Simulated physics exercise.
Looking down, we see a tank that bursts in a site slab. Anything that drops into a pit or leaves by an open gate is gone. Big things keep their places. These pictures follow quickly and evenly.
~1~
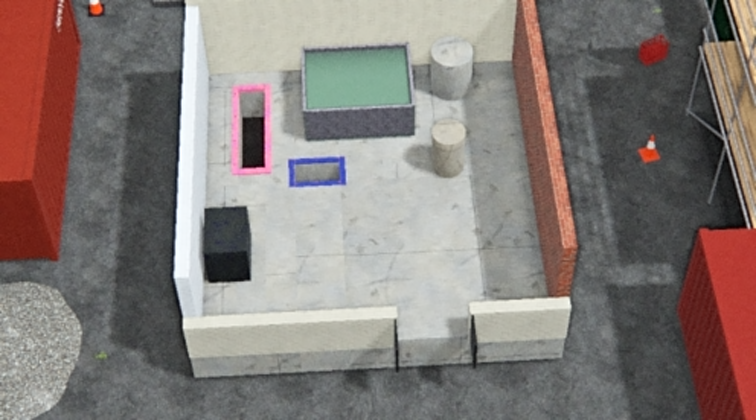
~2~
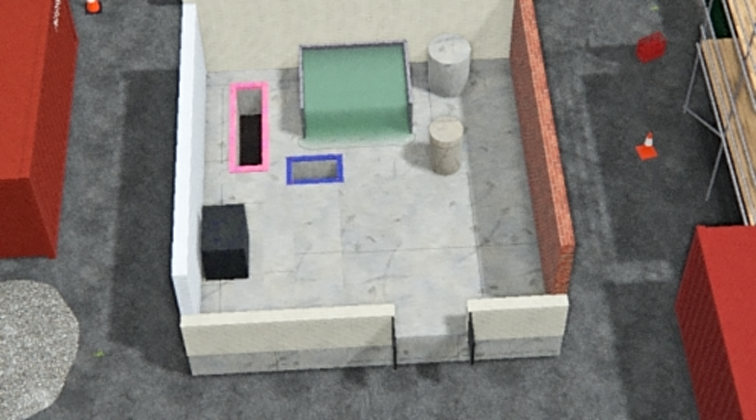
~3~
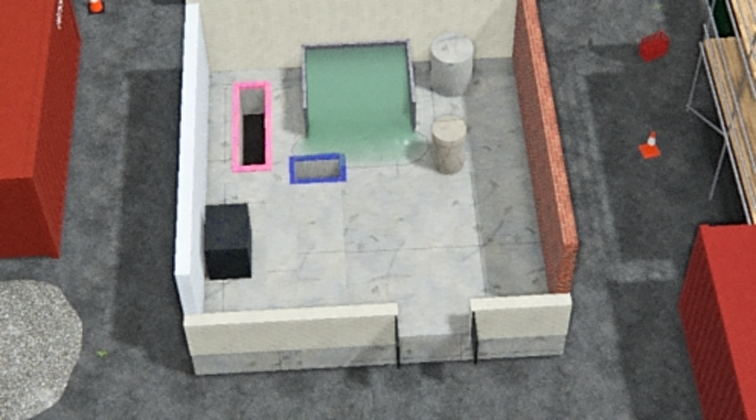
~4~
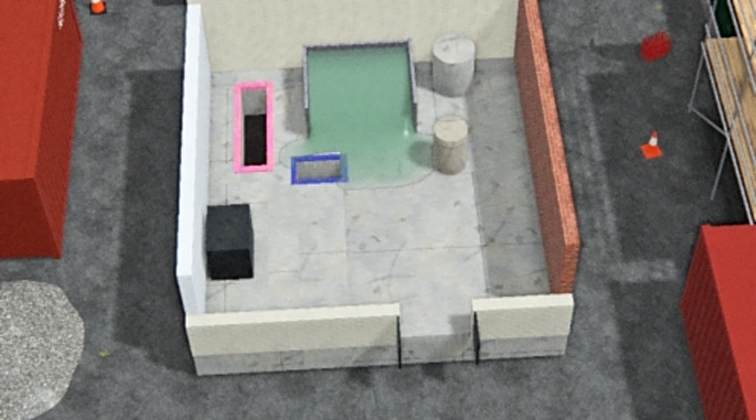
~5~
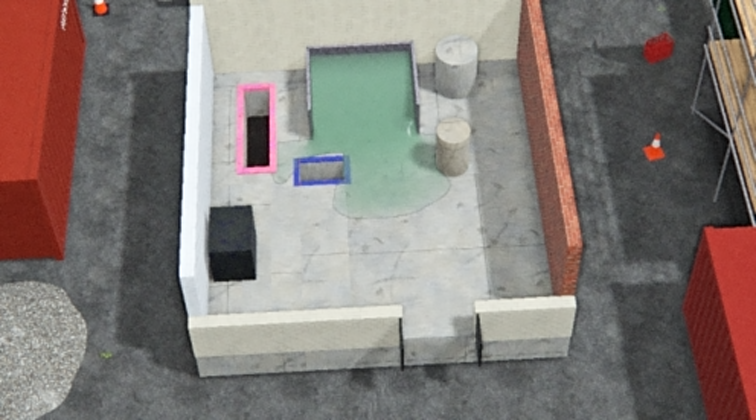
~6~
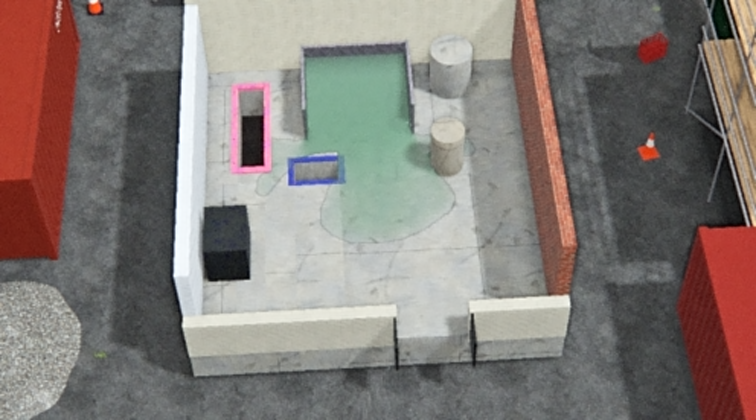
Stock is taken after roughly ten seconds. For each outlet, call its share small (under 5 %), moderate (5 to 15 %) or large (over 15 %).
The gate - large, the blue pit - large, the pink pit - small.
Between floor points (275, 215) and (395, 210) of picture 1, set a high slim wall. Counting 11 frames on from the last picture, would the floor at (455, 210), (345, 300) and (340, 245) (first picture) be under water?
In that order, I'd expect them to be reached by the flood, kept clear of the flood and kept clear of the flood.
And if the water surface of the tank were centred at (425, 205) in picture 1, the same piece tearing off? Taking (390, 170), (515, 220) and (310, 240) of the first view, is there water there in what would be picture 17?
Going through the three spots, I'd say high and dry, swamped, high and dry.
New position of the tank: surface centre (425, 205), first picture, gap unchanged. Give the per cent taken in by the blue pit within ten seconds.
Share in the blue pit - 4 in a hundred.
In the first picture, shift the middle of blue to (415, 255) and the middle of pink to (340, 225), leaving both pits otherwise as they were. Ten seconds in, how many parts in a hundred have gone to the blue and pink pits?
Estimated shares - blue: 30 %; pink: 20 %.
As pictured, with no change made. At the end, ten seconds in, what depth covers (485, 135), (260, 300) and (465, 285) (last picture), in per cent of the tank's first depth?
Readings in order: Around 2, 4 and 6 %.
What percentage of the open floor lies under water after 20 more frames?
I reckon around 65 %.
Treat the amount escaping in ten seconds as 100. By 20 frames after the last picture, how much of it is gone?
Around 70 per cent.
A moment on, water covers 45 % of the floor; the gate 0 %, the blue pit 16 %, the pink pit 0 %.
Next, water covers 60 % of the floor; the gate 5 %, the blue pit 22 %, the pink pit 0 %.
Then, water covers 65 % of the floor; the gate 13 %, the blue pit 27 %, the pink pit 0 %.
Later, water covers 75 % of the floor; the gate 19 %, the blue pit 30 %, the pink pit 0 %.
In the end, water covers 90 % of the floor; the gate 24 %, the blue pit 34 %, the pink pit 0 %.
